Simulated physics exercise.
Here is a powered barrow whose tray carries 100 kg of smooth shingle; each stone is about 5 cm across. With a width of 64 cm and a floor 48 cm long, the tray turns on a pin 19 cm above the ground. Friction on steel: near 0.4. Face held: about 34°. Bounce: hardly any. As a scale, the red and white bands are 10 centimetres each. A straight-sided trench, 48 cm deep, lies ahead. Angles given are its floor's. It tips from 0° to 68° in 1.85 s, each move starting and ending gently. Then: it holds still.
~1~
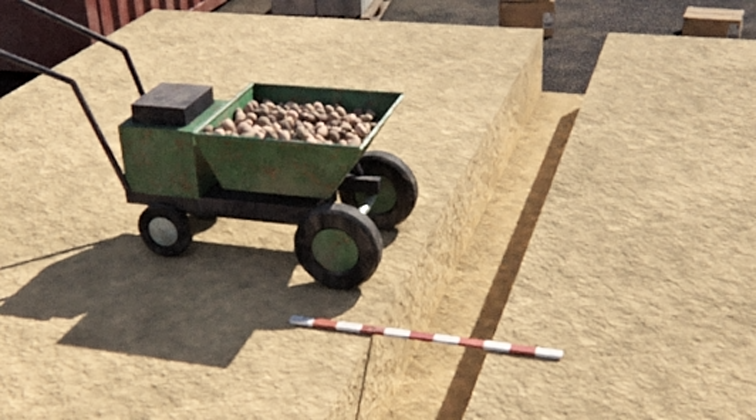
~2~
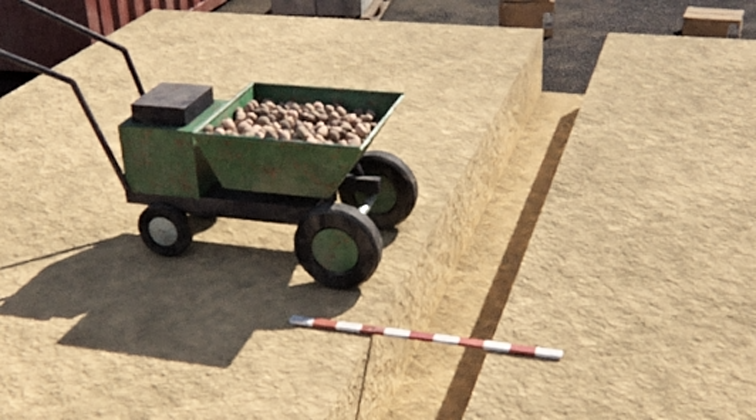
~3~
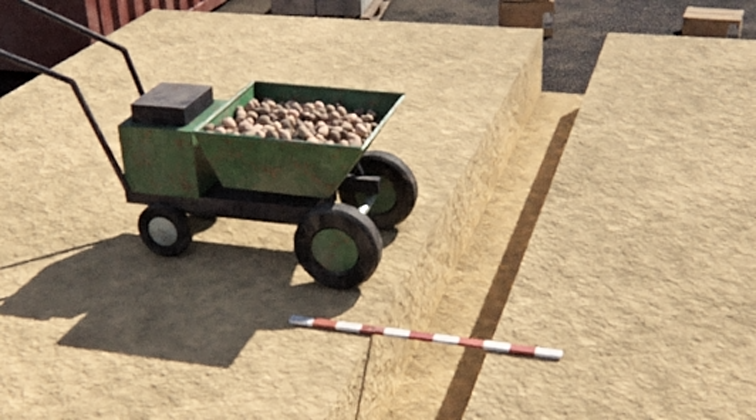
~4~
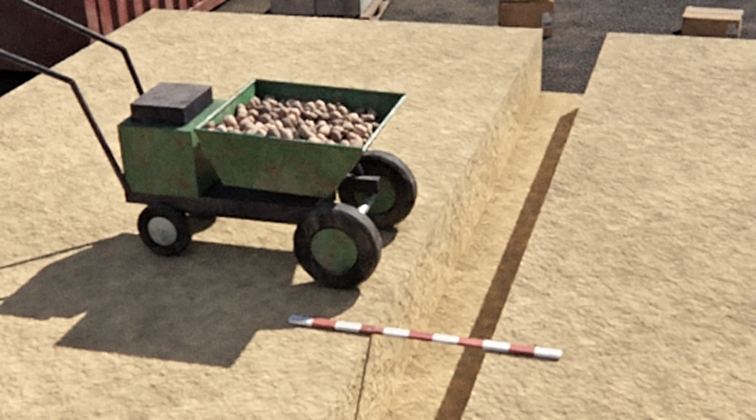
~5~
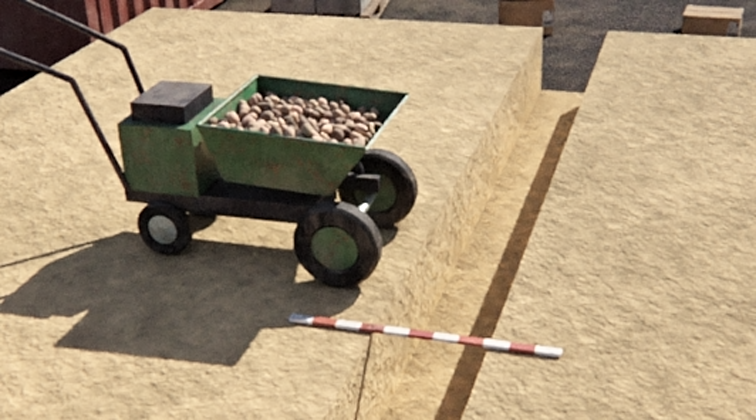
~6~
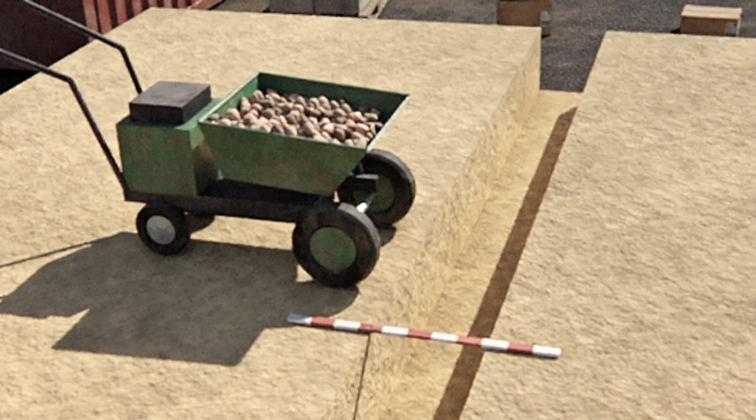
At the start, a green powered barrow with a level tray of smooth stones stands on sandy ground beside a straight-sided trench, a red and white banded rod lying across it. The tray then tilts very slightly, its rear edge rising a little, while the barrow's wheels stay still.
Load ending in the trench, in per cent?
77 per cent.
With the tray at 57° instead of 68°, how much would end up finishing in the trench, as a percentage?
In that case around 55 percent.
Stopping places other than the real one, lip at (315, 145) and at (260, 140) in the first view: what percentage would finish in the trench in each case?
First place roughly 100%, second roughly 80%.
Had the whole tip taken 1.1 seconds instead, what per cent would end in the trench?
Probably about 65 in a hundred.
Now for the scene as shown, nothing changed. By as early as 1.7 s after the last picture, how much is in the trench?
Close to 35 per cent has got there by then.
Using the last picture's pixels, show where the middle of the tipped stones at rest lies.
Look at roughly (491, 350).
Then, 1.1 s after the last picture the floor is at 57°, 99 % in the tray, 1 % in the trench; the foremost stones are at (457, 202).
Then, 1.7 s after the last picture the floor is at 68°, 50 % in the tray, 34 % in the trench, 16 % past the trench; the foremost stones are at (603, 279).
Then, 2.0 s after the last picture the floor is at 68°, 26 % in the tray, 50 % in the trench, 24 % past the trench; the foremost stones are at (682, 281).
Then, 4.0 s after the last picture the floor is at 68°, 0 % in the tray, 77 % in the trench, 23 % past the trench; the foremost stones are at (713, 289).
